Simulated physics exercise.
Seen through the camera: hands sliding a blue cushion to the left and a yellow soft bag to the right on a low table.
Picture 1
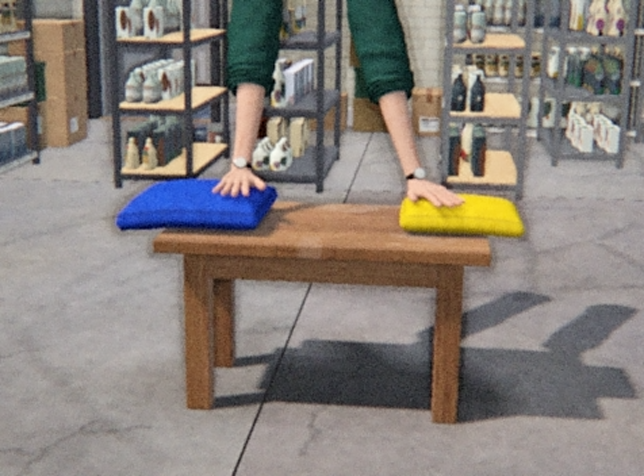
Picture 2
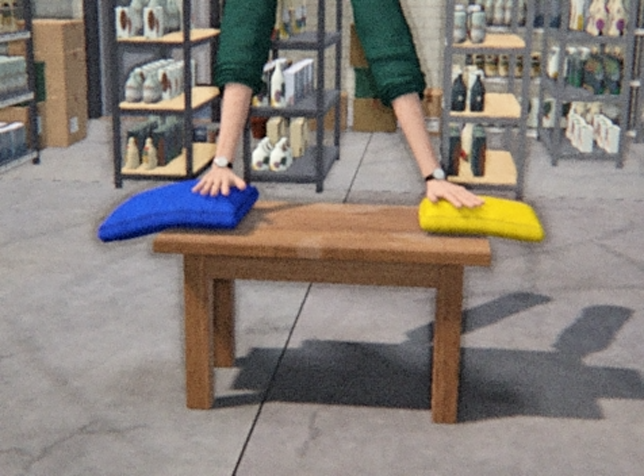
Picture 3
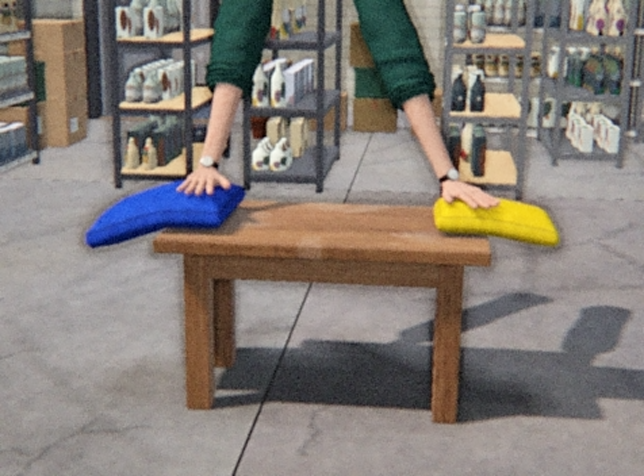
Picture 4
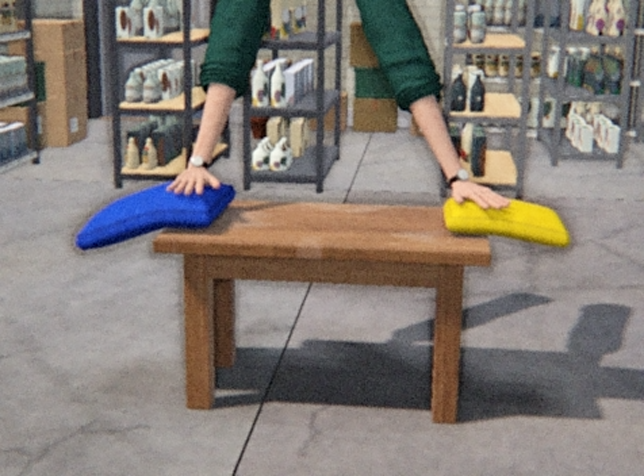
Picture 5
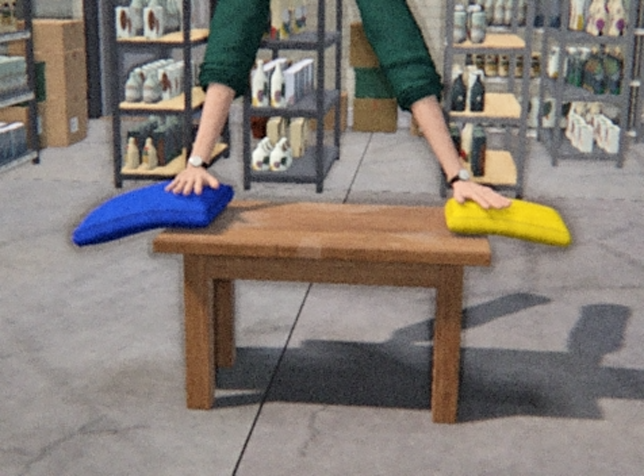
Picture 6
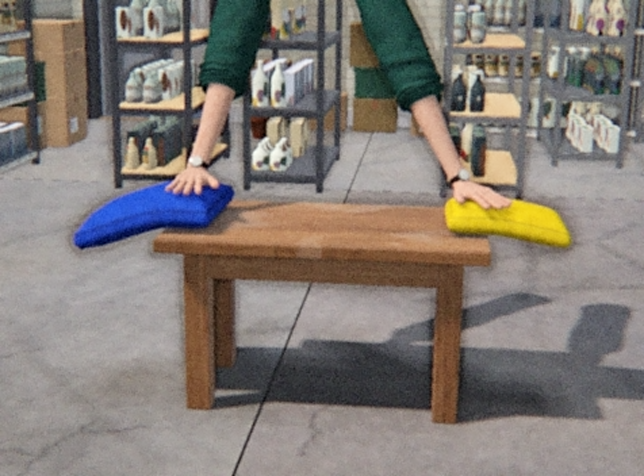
In a shoe storeroom, hands sliding a blue cushion left and a yellow soft bag right across a low table, then pausing with both overhanging.
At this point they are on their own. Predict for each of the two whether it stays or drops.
One by one: The blue cushion fails to stay on. The yellow soft bag fails to stay on.
Then, 0.32 s past the final frame, cushion falling near (145, 253); soft bag falling near (512, 265).
Then, 0.60 s past the final frame, cushion on the floor near (95, 336); soft bag on the floor near (538, 381).
When it is over, cushion on the floor near (62, 361); soft bag on the floor near (559, 390). The blue cushion slumps off the end and the yellow soft bag tips over and falls.
